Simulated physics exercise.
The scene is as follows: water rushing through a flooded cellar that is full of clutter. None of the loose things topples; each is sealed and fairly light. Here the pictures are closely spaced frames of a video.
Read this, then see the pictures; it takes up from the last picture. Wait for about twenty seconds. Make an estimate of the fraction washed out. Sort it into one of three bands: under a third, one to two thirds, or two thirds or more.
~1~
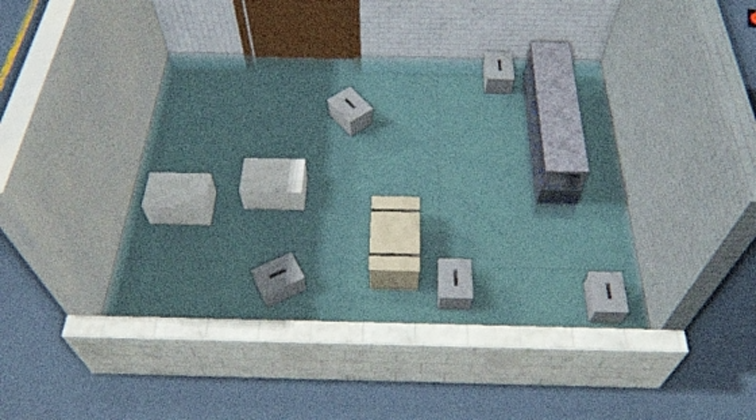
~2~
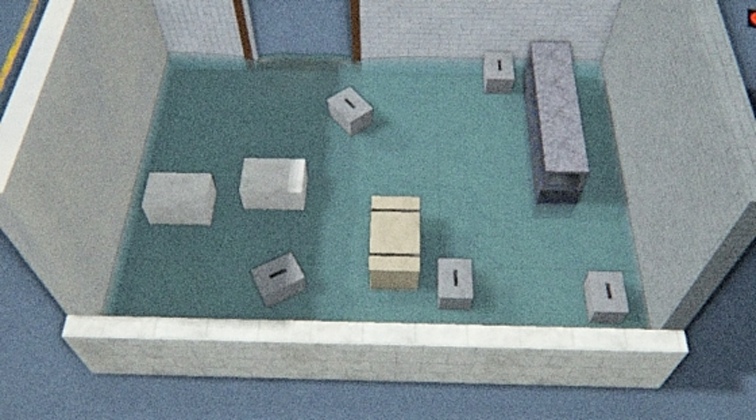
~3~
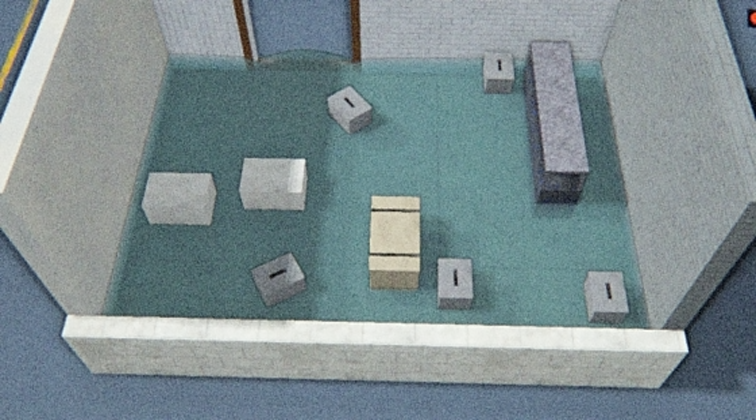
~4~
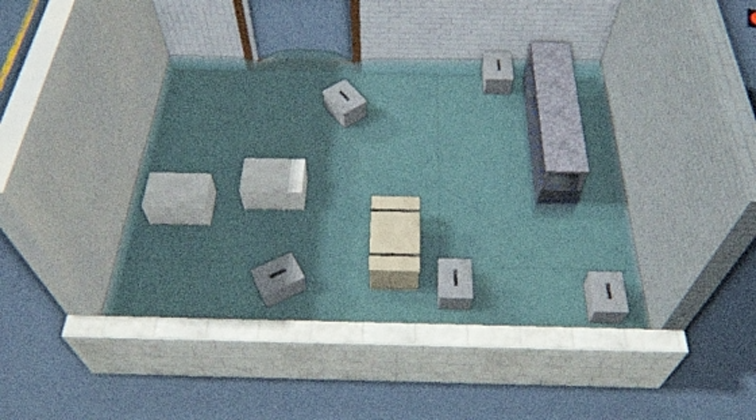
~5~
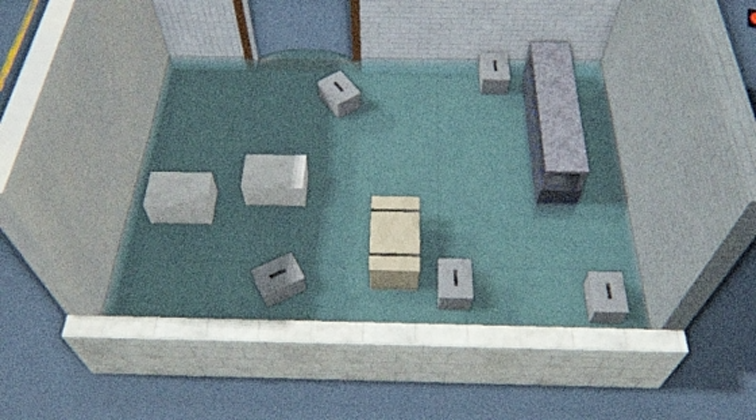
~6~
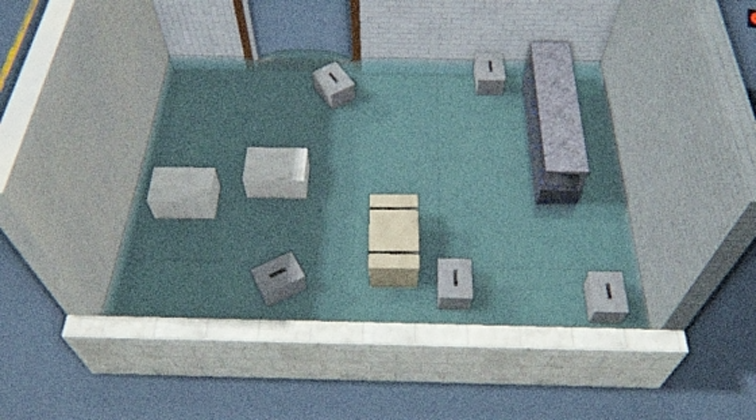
It falls in the middle band, one to two thirds.
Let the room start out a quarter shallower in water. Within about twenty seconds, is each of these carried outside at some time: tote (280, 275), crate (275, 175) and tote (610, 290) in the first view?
Sequence: Not removed / removed / not removed.
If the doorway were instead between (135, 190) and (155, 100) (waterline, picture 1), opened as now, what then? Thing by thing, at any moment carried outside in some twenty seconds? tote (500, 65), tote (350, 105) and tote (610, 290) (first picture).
One by one as named: Doesn't escape, gets away and doesn't escape.
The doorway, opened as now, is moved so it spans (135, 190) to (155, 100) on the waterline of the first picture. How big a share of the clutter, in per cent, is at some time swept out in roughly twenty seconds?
Around 60 in a hundred.
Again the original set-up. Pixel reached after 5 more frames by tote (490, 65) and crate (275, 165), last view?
I'd say about (464, 65) for the first and about (267, 130) for the second.
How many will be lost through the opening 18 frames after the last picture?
Count: 2.
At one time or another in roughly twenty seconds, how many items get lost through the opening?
Total: 5.
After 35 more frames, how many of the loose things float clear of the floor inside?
It comes to 4.
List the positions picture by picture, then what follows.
The first frame shows a tote at (350, 104), afloat; a crate at (273, 175), afloat; 0 of 8 have shifted.
The second frame shows a tote at (350, 104) floats; a crate at (273, 175), afloat; 0 of 8 have shifted.
The third frame shows a tote at (349, 103), afloat, close to its start; a crate at (273, 175) floats; 0 of 8 have shifted.
The fourth frame shows a tote at (344, 96) floats, close to its start; a crate at (273, 175), afloat; 1 of 8 have shifted.
The fifth frame shows a tote at (339, 87) floats, close to its start; a crate at (274, 171) floats, close to its start; 2 of 8 have shifted.
The sixth frame shows a tote at (333, 78) floats, a stride from its start; a crate at (275, 164), afloat, close to its start; 4 of 8 have shifted.
A moment on, 1 of 8 are out; 7 afloat.
Next, 2 of 8 are out; 6 afloat.
Later, 4 of 8 are out; 4 afloat.
In the end, 5 of 8 are out; 3 afloat.
